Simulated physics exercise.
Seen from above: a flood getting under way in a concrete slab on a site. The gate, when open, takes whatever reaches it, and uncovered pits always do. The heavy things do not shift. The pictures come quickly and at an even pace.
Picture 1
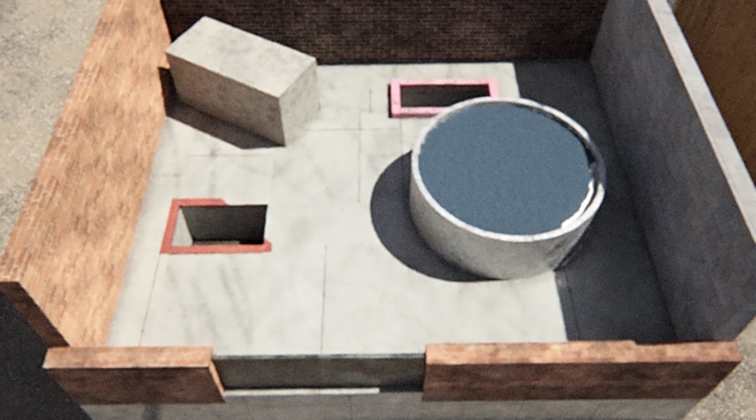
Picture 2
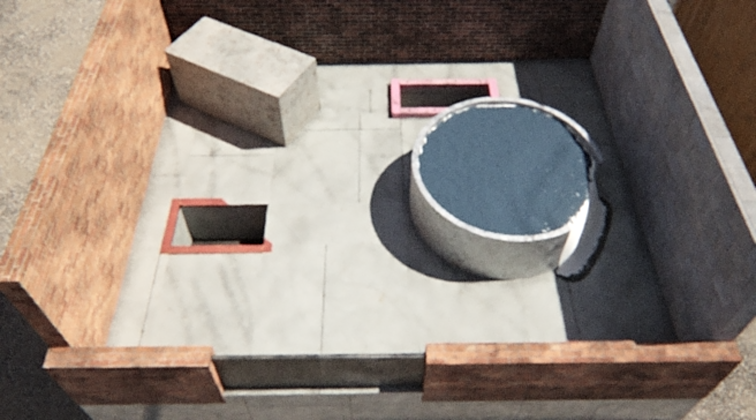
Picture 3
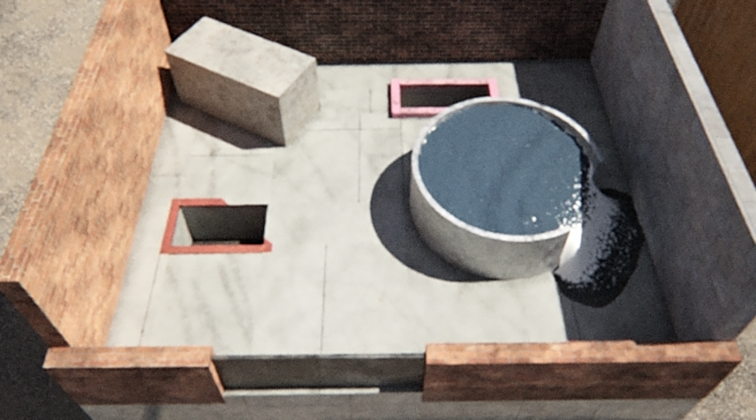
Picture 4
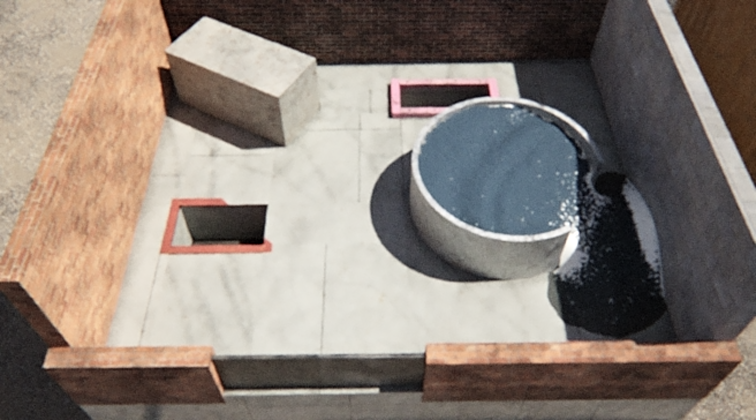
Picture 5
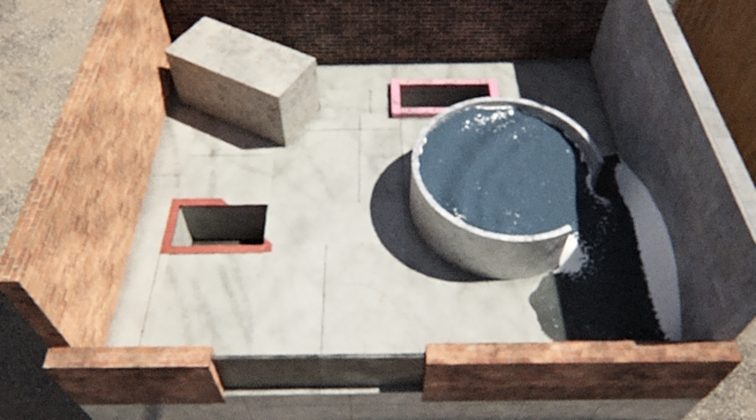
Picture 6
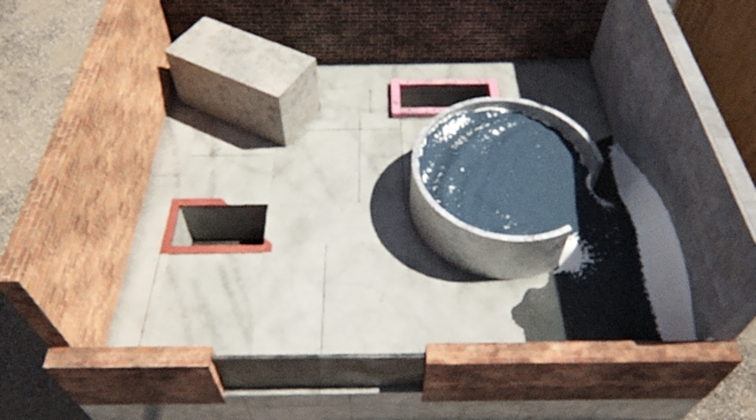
In the video, a round pool of water stands inside a walled concrete yard with a block and two framed pits; its right side opens, and water pours out, spreading across the floor toward the right wall and the front.
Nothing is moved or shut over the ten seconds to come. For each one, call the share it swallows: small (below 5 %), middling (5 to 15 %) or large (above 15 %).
Calls: Gate - small; red pit - large; pink pit - small.
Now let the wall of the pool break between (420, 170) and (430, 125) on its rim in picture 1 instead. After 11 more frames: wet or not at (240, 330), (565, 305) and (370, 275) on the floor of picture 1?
One after the other: Wet, clear, dry.
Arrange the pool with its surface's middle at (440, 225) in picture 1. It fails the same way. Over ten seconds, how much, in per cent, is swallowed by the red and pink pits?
Per cent: Red 12, pink 8.
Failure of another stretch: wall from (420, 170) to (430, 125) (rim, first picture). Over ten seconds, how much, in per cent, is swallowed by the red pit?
Share to the red pit: 35 in a hundred.
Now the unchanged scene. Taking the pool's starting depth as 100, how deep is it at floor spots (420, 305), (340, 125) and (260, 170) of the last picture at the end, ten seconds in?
Roughly 6 per cent, 4 per cent and 8 per cent.
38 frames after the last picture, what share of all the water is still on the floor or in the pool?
88 %.
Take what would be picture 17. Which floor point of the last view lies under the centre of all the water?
That puts it at around (535, 237).
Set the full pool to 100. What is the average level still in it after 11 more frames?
By my count, 52 per cent.
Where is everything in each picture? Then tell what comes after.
The first frame shows the round pool at (507, 167) is whole and still.
In the second frame, water pours out at (585, 224) and has run to a hidden place.
In the third frame, water pours out at (584, 226) and has run to (632, 203).
In the fourth frame, the front is at (626, 327), out from the gap at (583, 228).
In the fifth frame, water pours out at (583, 228) and has run to a hidden place.
In the sixth frame, water pours out at (583, 227) and has run to a hidden place.
A moment on, water covers 20 % of the floor; the gate 0 %, the red pit 0 %, the pink pit 0 %.
Next, water covers 45 % of the floor; the gate 0 %, the red pit 0 %, the pink pit 0 %.
Then, water covers 70 % of the floor; the gate 0 %, the red pit 3 %, the pink pit 0 %.
Later, water covers 90 % of the floor; the gate 0 %, the red pit 11 %, the pink pit 0 %.
In the end, water covers 95 % of the floor; the gate 0 %, the red pit 28 %, the pink pit 0 %.
